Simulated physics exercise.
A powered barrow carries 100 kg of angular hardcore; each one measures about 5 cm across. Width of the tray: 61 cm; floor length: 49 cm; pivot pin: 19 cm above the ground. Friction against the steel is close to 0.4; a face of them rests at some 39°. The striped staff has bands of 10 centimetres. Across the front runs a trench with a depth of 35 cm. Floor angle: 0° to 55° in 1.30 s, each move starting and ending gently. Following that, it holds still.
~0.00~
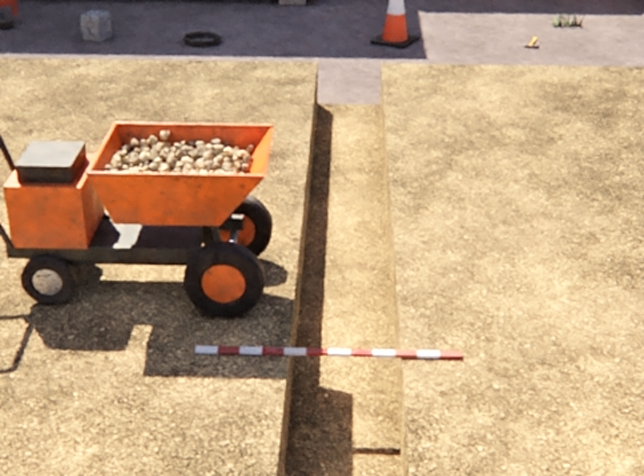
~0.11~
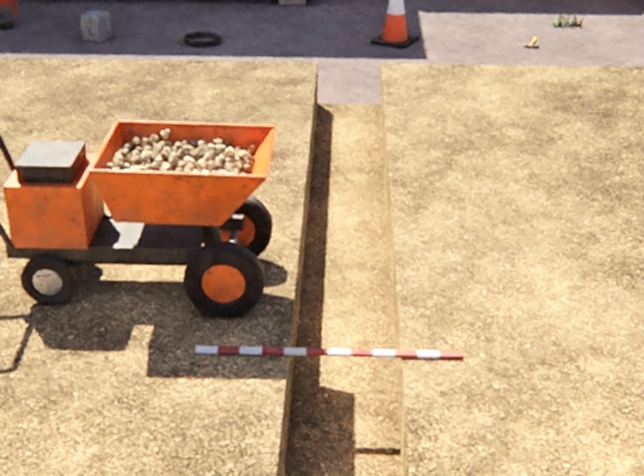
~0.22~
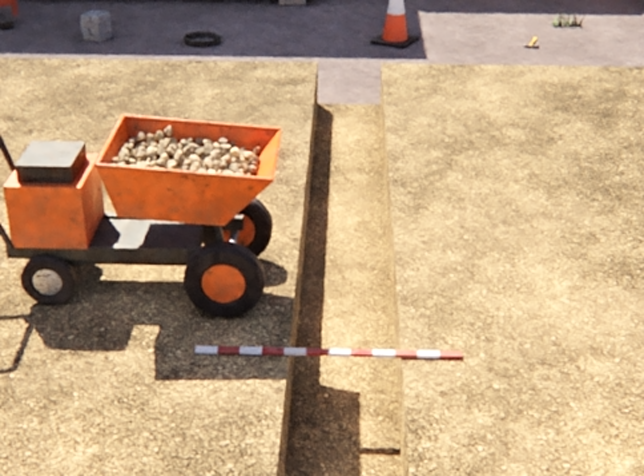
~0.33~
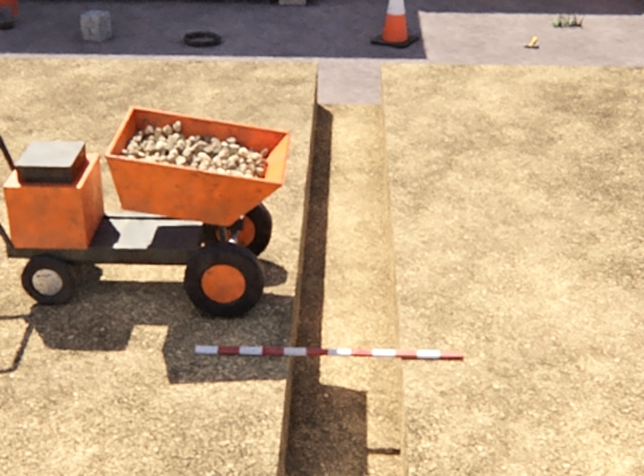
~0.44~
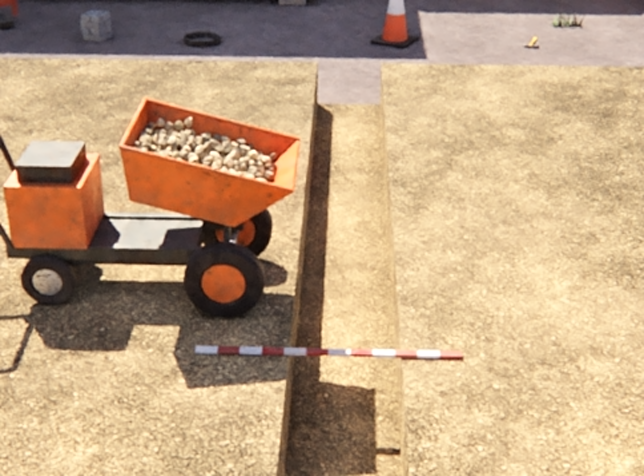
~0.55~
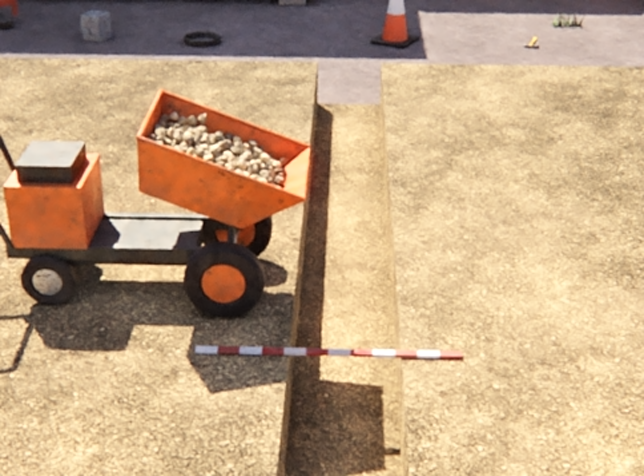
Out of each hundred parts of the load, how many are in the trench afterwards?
About 11 out of 100.
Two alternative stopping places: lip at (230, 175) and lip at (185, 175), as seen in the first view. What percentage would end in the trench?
Roughly 15 percent for the first, and 10 percent for the second.
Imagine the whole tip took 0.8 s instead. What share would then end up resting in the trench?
Then some 20 per cent would.
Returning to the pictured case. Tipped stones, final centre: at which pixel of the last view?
At about pixel (378, 349) in the last view.
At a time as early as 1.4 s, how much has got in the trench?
About 0%.
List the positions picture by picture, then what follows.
The first picture shows lip at (263, 177), floor tilted 0°, highest stones at (178, 149).
In the second picture, the tray is at 1°, its lip at (266, 178); the top of the load is at (168, 149); the stones move at 0.2 m/s on average.
The third picture shows lip at (272, 180), floor tilted 4°, highest stones at (170, 146); the stones move at 0.3 m/s on average.
The fourth picture shows lip at (282, 185), floor tilted 9°, highest stones at (158, 140); the stones move at 0.4 m/s on average.
In the fifth picture, the tray is at 15°, its lip at (293, 191); the top of the load is at (166, 133); the stones move at 0.5 m/s on average.
In the sixth picture, the tray is at 21°, its lip at (305, 200); the top of the load is at (168, 125); the stones move at 0.5 m/s on average.
After 1.0 s the floor is at 47°; 100 % in the tray; the foremost stones are at (316, 216).
After 1.4 s the floor is at 55°; 99 % in the tray, 1 % in the trench; the foremost stones are at (357, 226).
After 1.8 s the floor is at 55°; 95 % in the tray, 5 % in the trench; the foremost stones are at (393, 310).
After 3.7 s the floor is at 55°; 89 % in the tray, 11 % in the trench; the foremost stones are at (405, 330).
